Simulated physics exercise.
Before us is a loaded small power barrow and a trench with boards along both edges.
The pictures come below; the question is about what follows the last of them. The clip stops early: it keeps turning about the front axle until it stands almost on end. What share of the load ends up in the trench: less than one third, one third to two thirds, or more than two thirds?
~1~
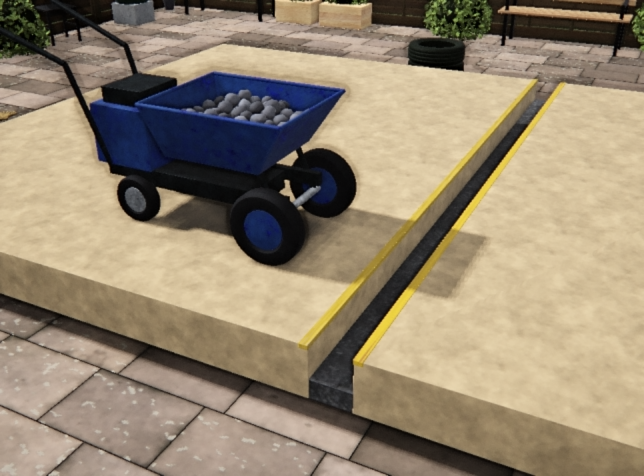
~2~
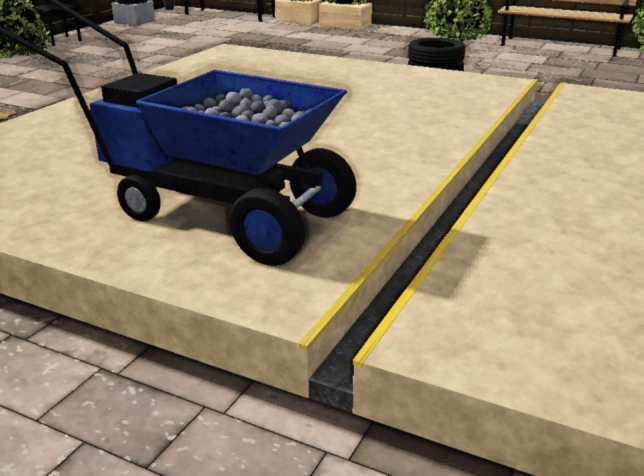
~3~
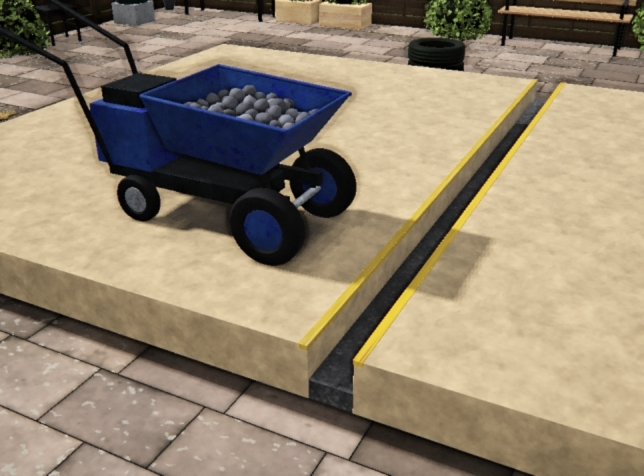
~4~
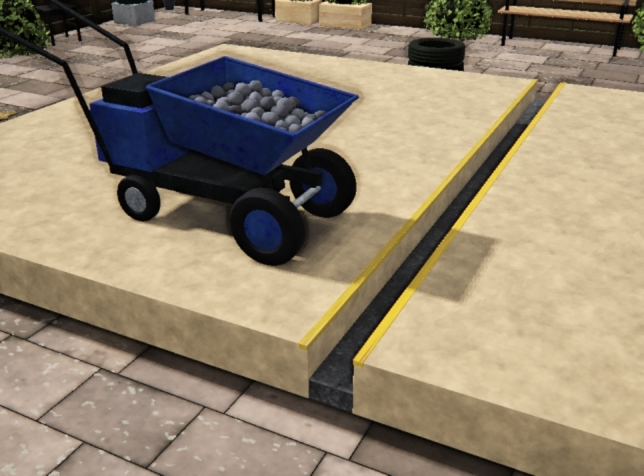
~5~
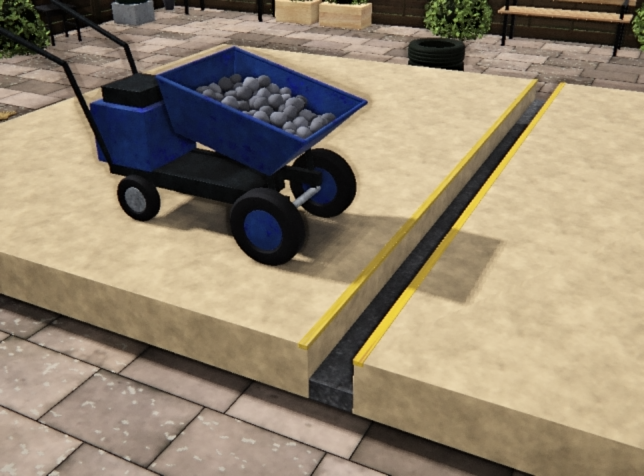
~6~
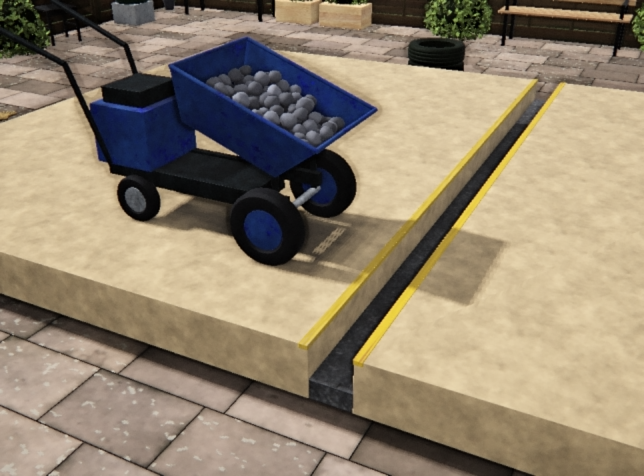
Going by that, the trench holds one-third to two-thirds of the load.
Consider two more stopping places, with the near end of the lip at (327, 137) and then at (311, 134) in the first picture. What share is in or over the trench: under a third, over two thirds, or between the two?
Note - stop 1: Under a third; stop 2: Less than a third.
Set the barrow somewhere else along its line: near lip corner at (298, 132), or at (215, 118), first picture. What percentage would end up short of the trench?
Position 1 near 0 %, position 2 near 50 %.
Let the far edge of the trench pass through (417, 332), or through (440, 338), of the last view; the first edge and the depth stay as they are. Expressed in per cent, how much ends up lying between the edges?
Around 90 percent first, around 100 percent second.
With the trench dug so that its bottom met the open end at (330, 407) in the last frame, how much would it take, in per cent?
Something like 60 %.
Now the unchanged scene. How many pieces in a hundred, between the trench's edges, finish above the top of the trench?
My estimate would be close to 15 per cent.
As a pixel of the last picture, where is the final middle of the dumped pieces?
Centre at rest: Close to (417, 261).
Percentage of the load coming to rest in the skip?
I'd say around 0 per cent.
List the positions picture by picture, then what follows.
The first frame shows lip of the skip near (280, 129), level; top of the load near (246, 119), round cobbles; first edge of the trench near (334, 309); far edge near (386, 323), the trench under half as wide as the skip, and about as deep as wide.
The second frame shows lip of the skip near (282, 130), tipped barely; top of the load near (244, 112).
The third frame shows lip of the skip near (287, 132), tipped barely; top of the load near (247, 110).
The fourth frame shows lip of the skip near (295, 136), tipped a little; top of the load near (223, 110).
The fifth frame shows lip of the skip near (305, 143), tipped a little; top of the load near (231, 98).
The sixth frame shows lip of the skip near (317, 151), tipped clearly; top of the load near (241, 92); first edge of the trench near (334, 309); far edge near (386, 323).
Shortly afterwards, skip tipped steeply; the whole lot in the skip.
Next, skip tipped right over; the bulk in the skip; a little in or heaped over the trench; a little beyond it; a little falling.
Some moments later, skip tipped right over; a little in the skip; near half in or heaped over the trench; near half beyond it.
In the end, skip tipped right over; only a few in the skip; near half in or heaped over the trench; near half beyond it.
